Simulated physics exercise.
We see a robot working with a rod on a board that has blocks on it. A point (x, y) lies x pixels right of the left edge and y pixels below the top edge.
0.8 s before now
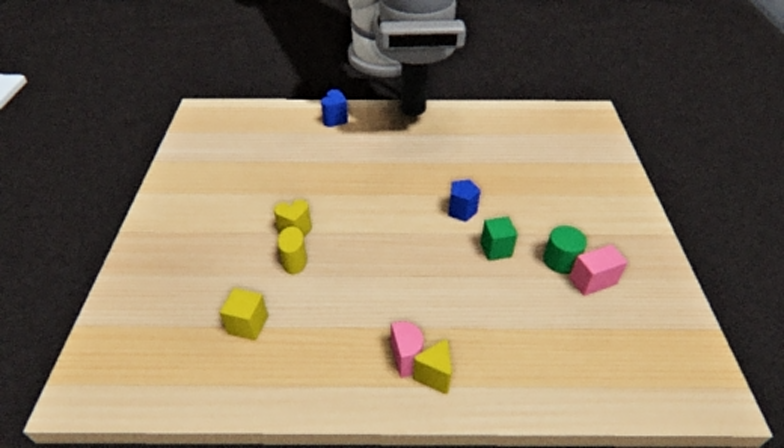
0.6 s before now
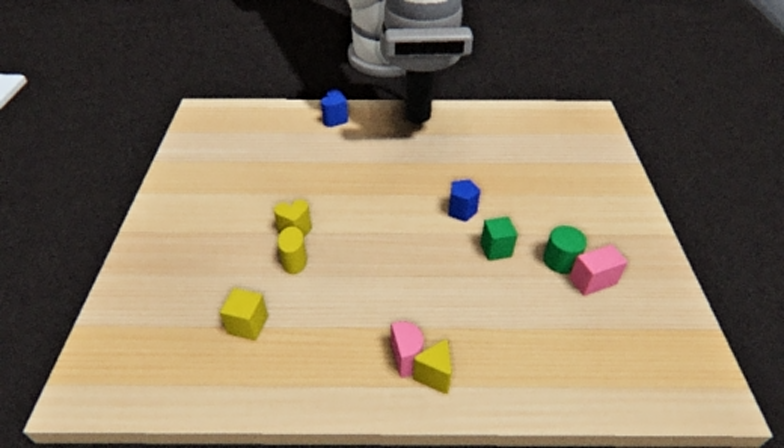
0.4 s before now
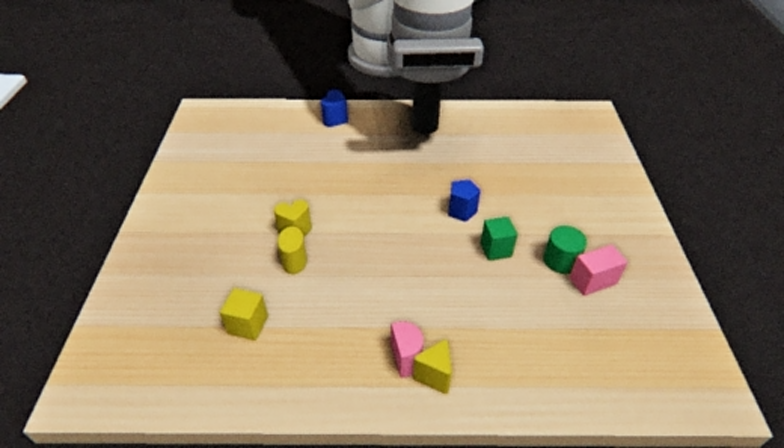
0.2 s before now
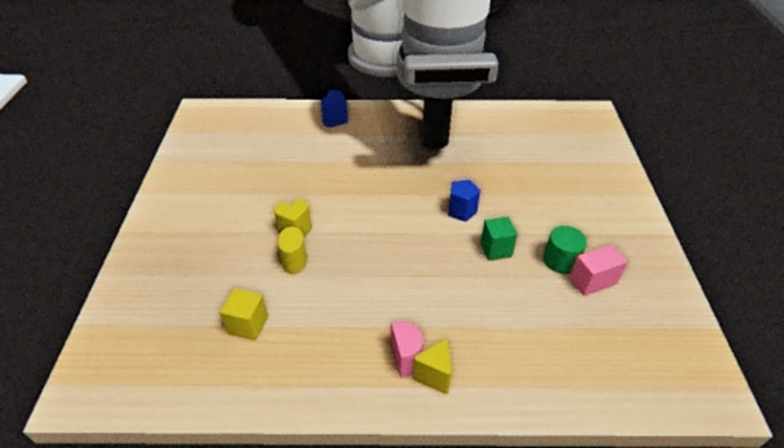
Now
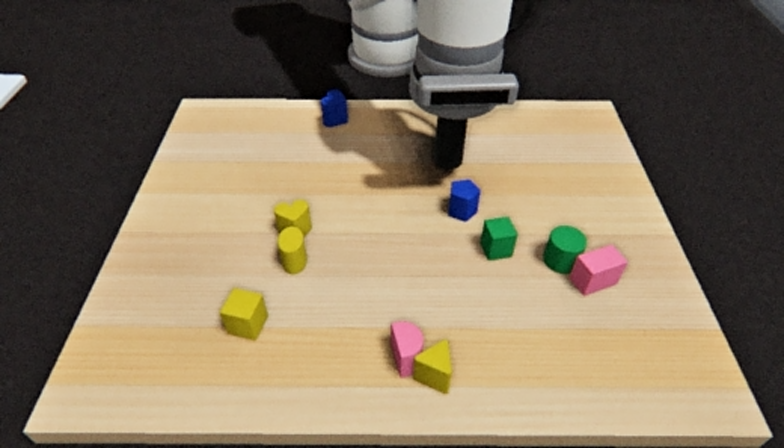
A robot arm's dark rod moves slowly from the far edge of a pale wooden board toward the viewer and slightly right, nearing a blue five-sided block, seen from a fixed, raised view facing the arm. Yellow blocks lie left, a pink and a yellow block near the front, green and pink ones right, and a blue one at the far edge. Every block stays still.
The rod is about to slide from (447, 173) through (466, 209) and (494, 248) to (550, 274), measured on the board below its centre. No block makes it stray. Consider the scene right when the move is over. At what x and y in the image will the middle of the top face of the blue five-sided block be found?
The middle of the upper face of the blue five-sided block will lie at about (473, 237) in the picture.
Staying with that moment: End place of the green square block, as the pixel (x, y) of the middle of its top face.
I predict (530, 268).
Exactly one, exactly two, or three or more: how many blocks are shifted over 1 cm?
Answer: 3+.
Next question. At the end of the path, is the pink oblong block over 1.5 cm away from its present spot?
No - that is not the case.
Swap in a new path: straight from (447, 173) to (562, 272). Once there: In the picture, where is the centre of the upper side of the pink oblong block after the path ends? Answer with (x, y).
In the picture, that point is around (639, 277).
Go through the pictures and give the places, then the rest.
Rod tip at (413, 109); block tops, blue five-sided block at (465, 188); green square block at (501, 227); green cylinder at (569, 238); pink oblong block at (603, 258), in the first picture.
Rod at (418, 116); blocks unchanged, in the second picture.
Rod at (425, 127); blocks unchanged, in the third picture.
Rod at (435, 142); blocks unchanged, in the fourth picture.
Rod at (448, 161); blue five-sided block at (465, 188); green square block at (501, 227); green cylinder at (569, 238); pink oblong block at (603, 258), in the fifth picture.
On the path given first. One third of the way, rod at (468, 197); blue five-sided block at (471, 207), turned 20° clockwise.
Two thirds of the way, rod at (497, 236); blue five-sided block at (473, 237), turned 65° clockwise; green square block at (514, 249), turned 35° anticlockwise.
At the end, rod at (554, 262); blue five-sided block at (473, 237), turned 65° clockwise; green square block at (530, 268), turned 40° clockwise; green cylinder at (584, 237); pink oblong block in place.
